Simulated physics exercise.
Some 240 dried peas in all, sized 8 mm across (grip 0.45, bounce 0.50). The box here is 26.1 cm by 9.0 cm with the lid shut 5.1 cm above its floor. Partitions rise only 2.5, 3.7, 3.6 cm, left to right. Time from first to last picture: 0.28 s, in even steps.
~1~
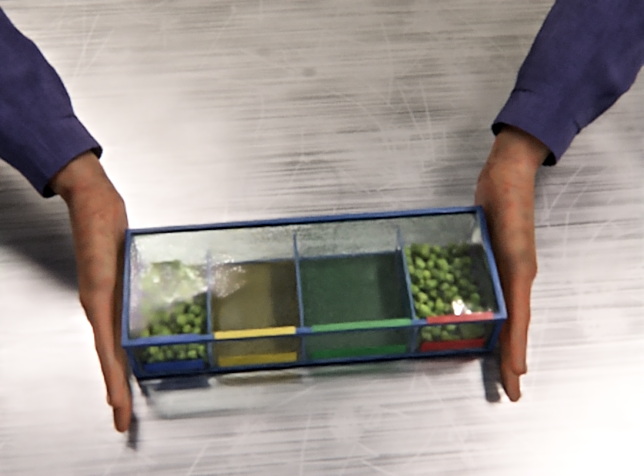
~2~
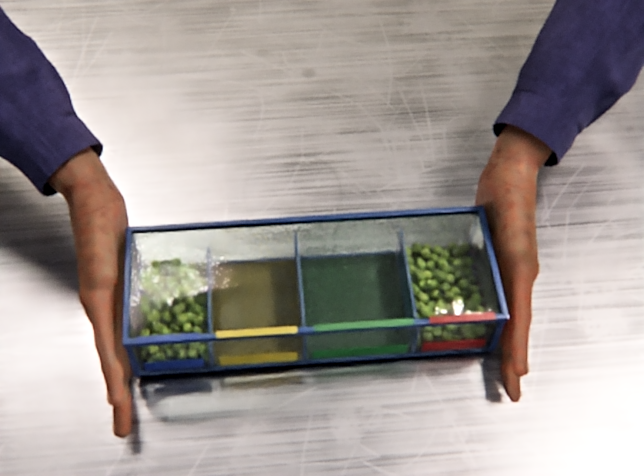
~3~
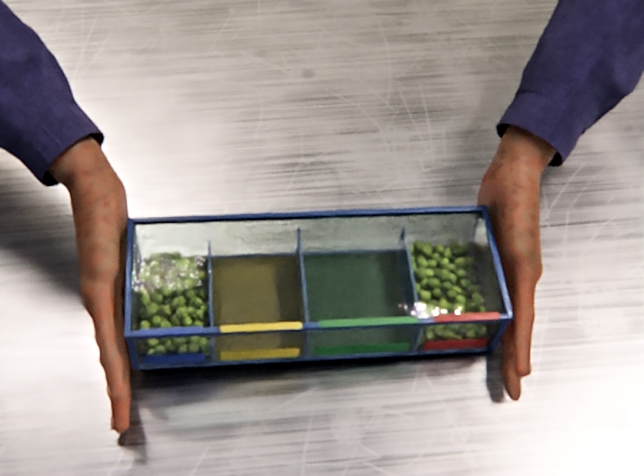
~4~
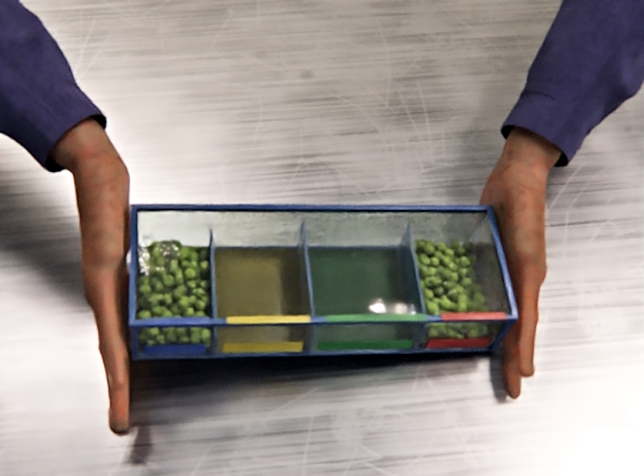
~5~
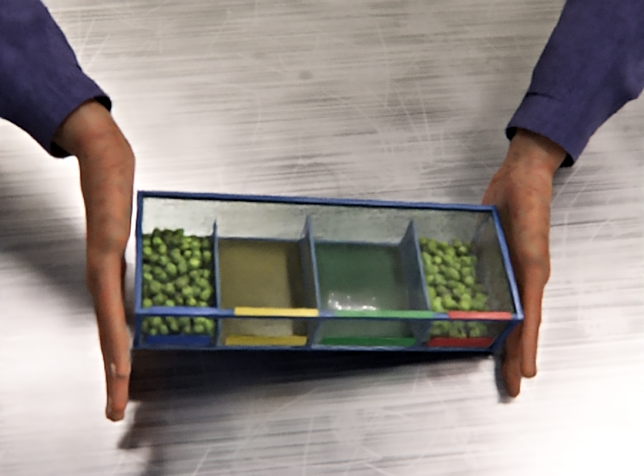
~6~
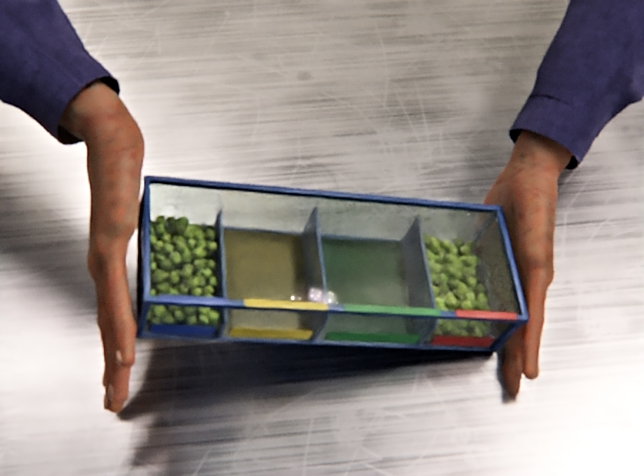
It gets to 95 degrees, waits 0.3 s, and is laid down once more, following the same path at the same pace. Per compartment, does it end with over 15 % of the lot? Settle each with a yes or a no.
For red, yes; for blue, no; for green, no; for yellow, no.
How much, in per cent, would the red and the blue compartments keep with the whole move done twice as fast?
Red 75; blue 0.
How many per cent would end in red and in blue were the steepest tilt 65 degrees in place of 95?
Then red would get 50 per cent and blue 40 per cent.
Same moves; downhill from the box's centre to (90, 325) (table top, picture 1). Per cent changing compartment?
Something like 25 per cent of the pieces.
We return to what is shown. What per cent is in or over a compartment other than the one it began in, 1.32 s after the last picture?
Estimate: Some 40 %.
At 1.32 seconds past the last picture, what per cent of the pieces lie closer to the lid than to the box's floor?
Close to 50 in a hundred.
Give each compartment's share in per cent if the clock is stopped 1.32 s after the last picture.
Red 55 %, blue 10 %, green 10 %, yellow 20 %.
Then, 1.32 s after the last picture, tilt 95 degrees; red 55 %, blue 10 %, green 10 %, yellow 20 %.
Then, 2.20 s after the last picture, tilt 48 degrees; red 80 %, green 10 %, yellow 5 %.
Then, 3.09 s after the last picture, tilt 0 degrees; red 80 %, green 10 %, yellow 5 %.
In the end, red 80 %, blue 0 %, green 10 %, yellow 5 %.
